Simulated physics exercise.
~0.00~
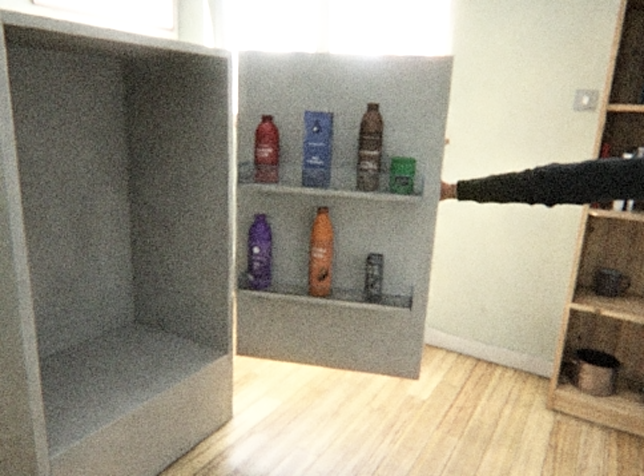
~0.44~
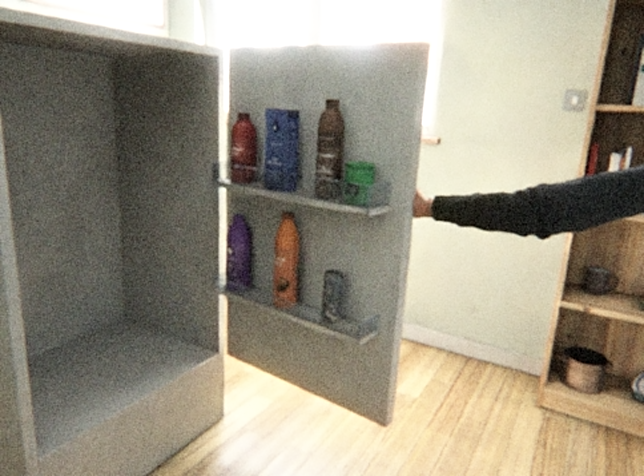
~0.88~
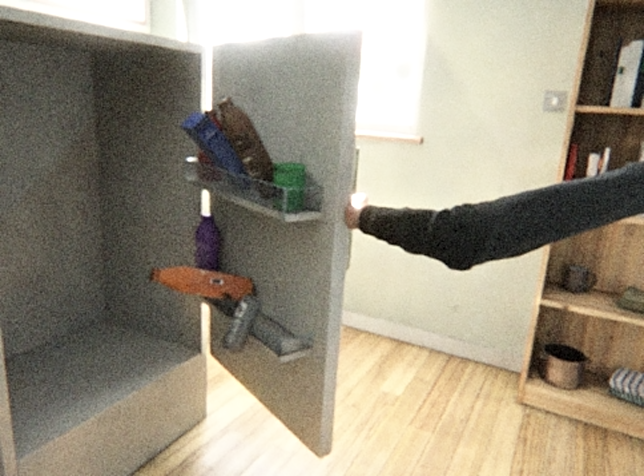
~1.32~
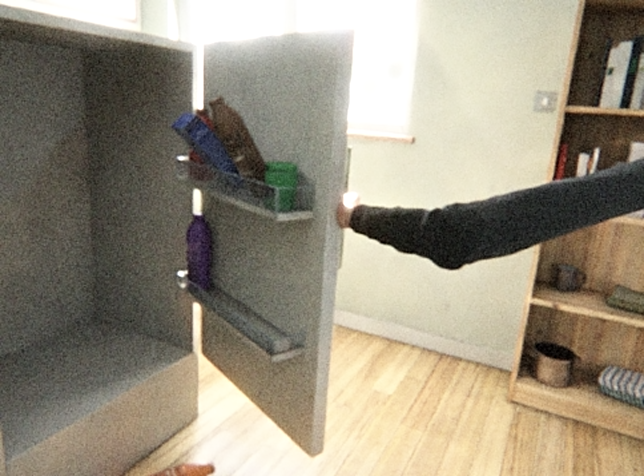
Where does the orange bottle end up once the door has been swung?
It comes out of the lower door rack and is last seen on its side, down near the floor below the door.
In a bright room with a wooden floor, an open grey cooler is seen from the front, its door on the right and a shelf unit at the far right. The door's upper rack holds red and brown bottles, a blue carton and a green jar, with purple and orange bottles and a grey can below. A dark-sleeved arm swings the door toward the cooler. The blue carton and brown bottle lean left, while the orange bottle tips over and leaves the lower rack with the can. Finally, the door is still partly open, the orange bottle is low near the floor, and the green jar and purple bottle remain upright.
